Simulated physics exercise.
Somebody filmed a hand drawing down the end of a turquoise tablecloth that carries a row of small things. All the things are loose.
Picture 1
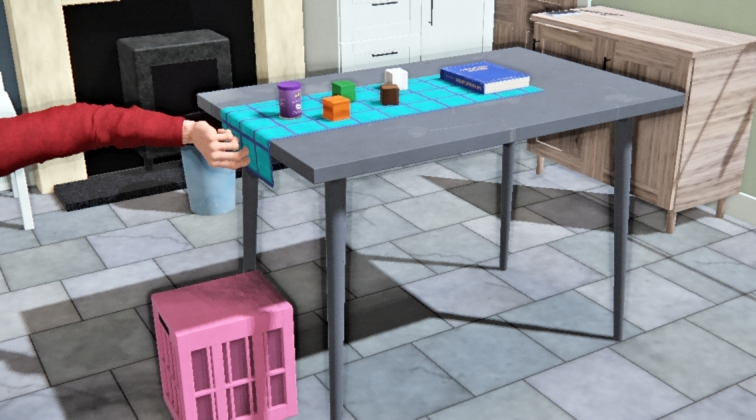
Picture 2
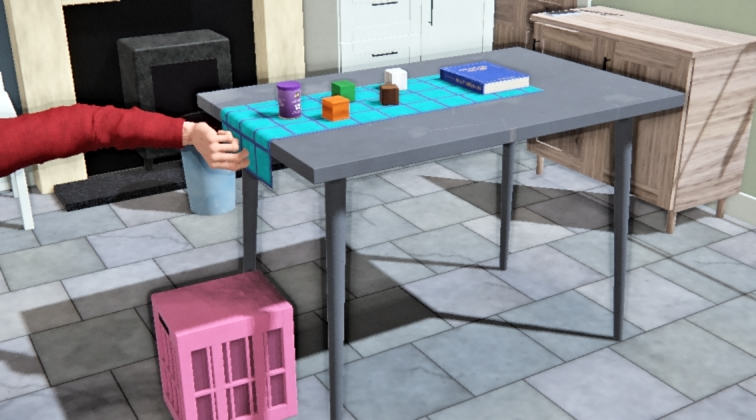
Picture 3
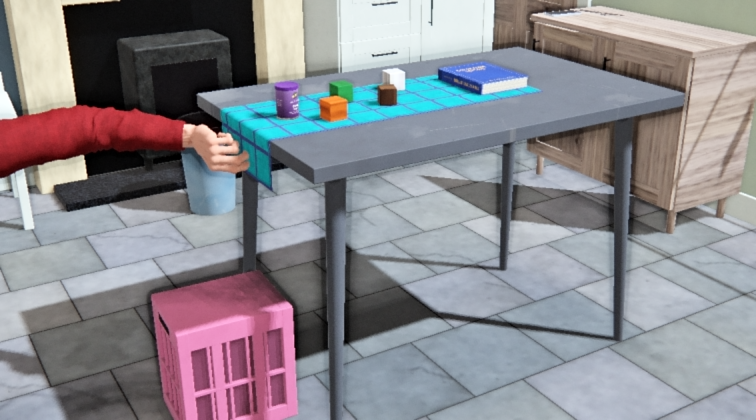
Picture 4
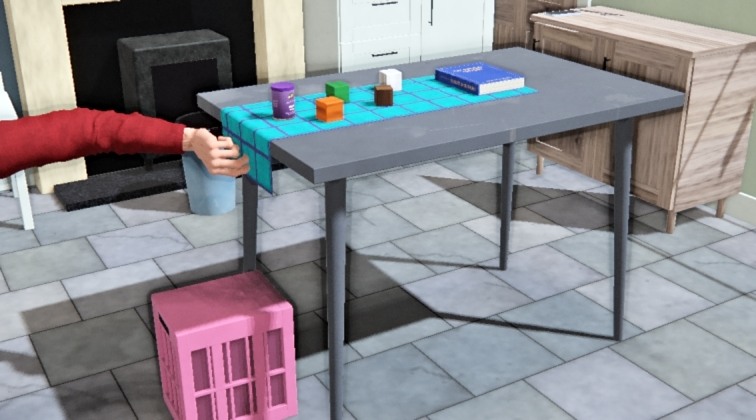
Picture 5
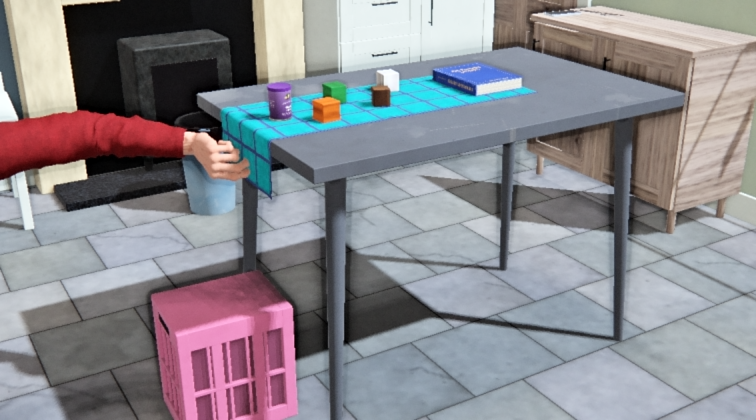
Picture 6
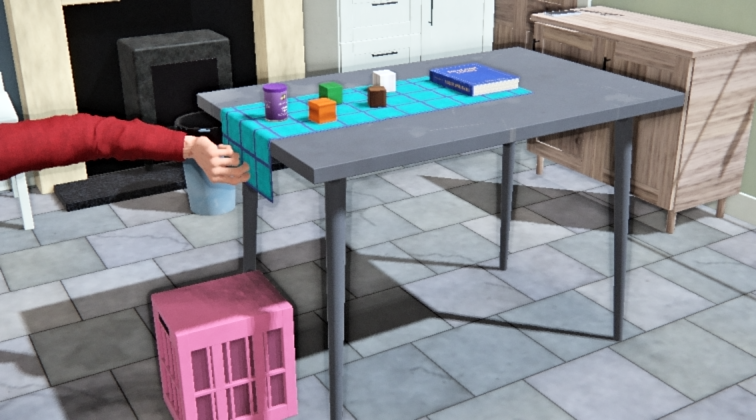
A hand slowly drawing down the end of a turquoise cloth, shifting a purple can, small cubes and a blue book slightly left.
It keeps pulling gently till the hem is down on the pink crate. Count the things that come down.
The count of fallen things is three.
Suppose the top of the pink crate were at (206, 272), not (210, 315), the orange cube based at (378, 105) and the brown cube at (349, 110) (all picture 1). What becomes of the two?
The orange cube remains up; the brown cube keeps its place on top.
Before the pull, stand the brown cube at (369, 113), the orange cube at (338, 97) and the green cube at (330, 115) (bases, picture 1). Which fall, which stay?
The brown cube falls; the orange cube tumbles off; the green cube comes down.
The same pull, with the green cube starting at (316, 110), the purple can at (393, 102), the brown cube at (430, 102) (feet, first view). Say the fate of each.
The green cube goes over, the purple can keeps its place on top, the brown cube remains up.
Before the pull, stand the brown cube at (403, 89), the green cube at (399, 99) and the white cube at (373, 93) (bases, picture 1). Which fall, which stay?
The brown cube does not fall, the green cube keeps its place on top, the white cube holds on.
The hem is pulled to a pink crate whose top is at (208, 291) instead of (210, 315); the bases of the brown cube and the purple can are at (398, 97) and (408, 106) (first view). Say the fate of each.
The brown cube holds on, the purple can keeps its place on top.
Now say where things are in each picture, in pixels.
In the first frame, hem (273, 188); purple can (289, 84); orange cube (336, 99); green cube (344, 83); brown cube (390, 86); white cube (396, 71); top of the crate (210, 315).
In the second frame, hem (273, 189); purple can (289, 84).
In the third frame, hem (272, 192); orange cube (333, 99).
In the fourth frame, hem (273, 196); green cube (337, 84); top of the crate (210, 315).
In the fifth frame, hem (272, 200); brown cube (381, 87).
In the sixth frame, hem (274, 204); purple can (275, 86); orange cube (322, 101); green cube (331, 85); brown cube (377, 88); white cube (384, 72).
Soon after, hem near (249, 242); purple can gone.
After that, hem near (251, 281); purple can, orange cube and green cube gone.
In the end, hem on the crate; purple can, orange cube and green cube gone. It carries off three.
